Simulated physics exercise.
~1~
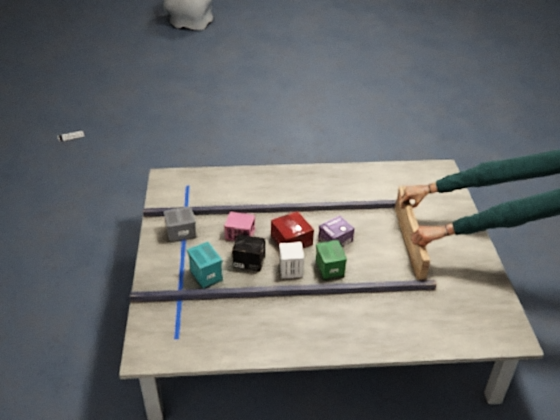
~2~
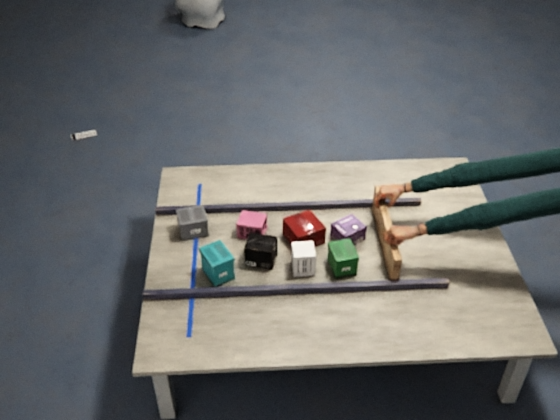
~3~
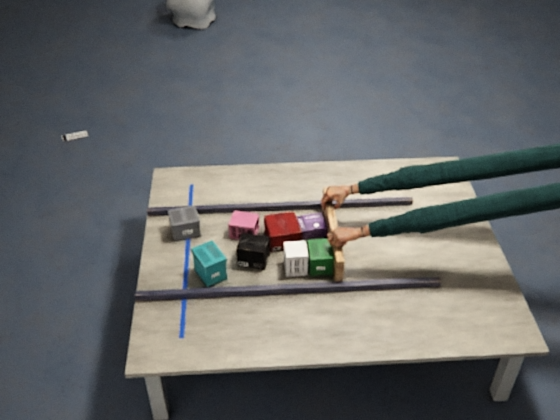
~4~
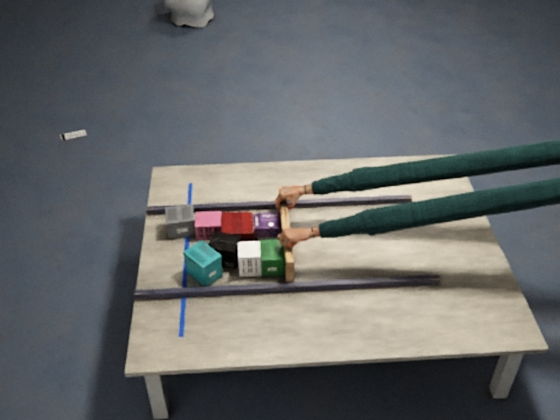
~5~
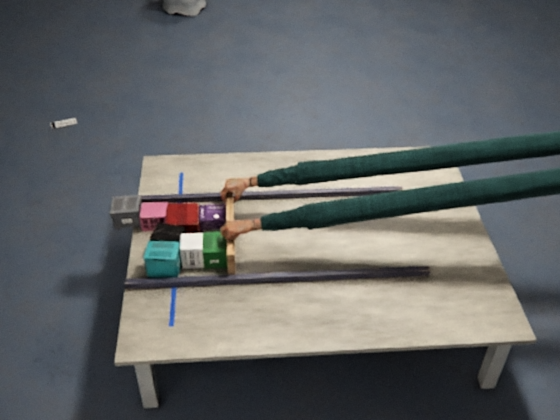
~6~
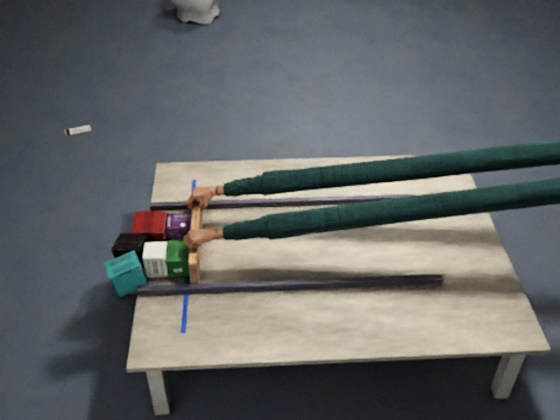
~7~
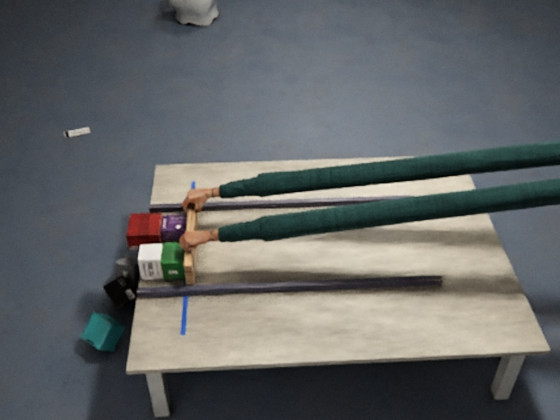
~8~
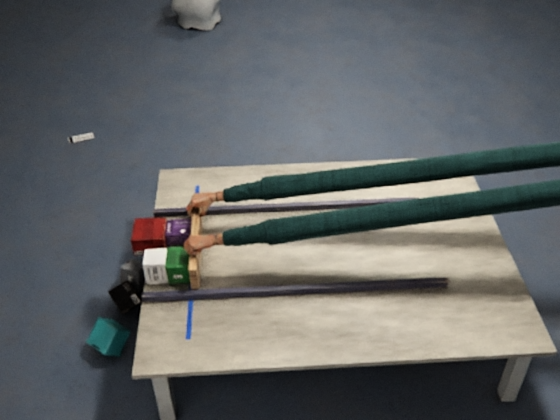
Green-sleeved arms pushing a plank left along a low table, bunching eight coloured boxes until four drop off the end, four staying.
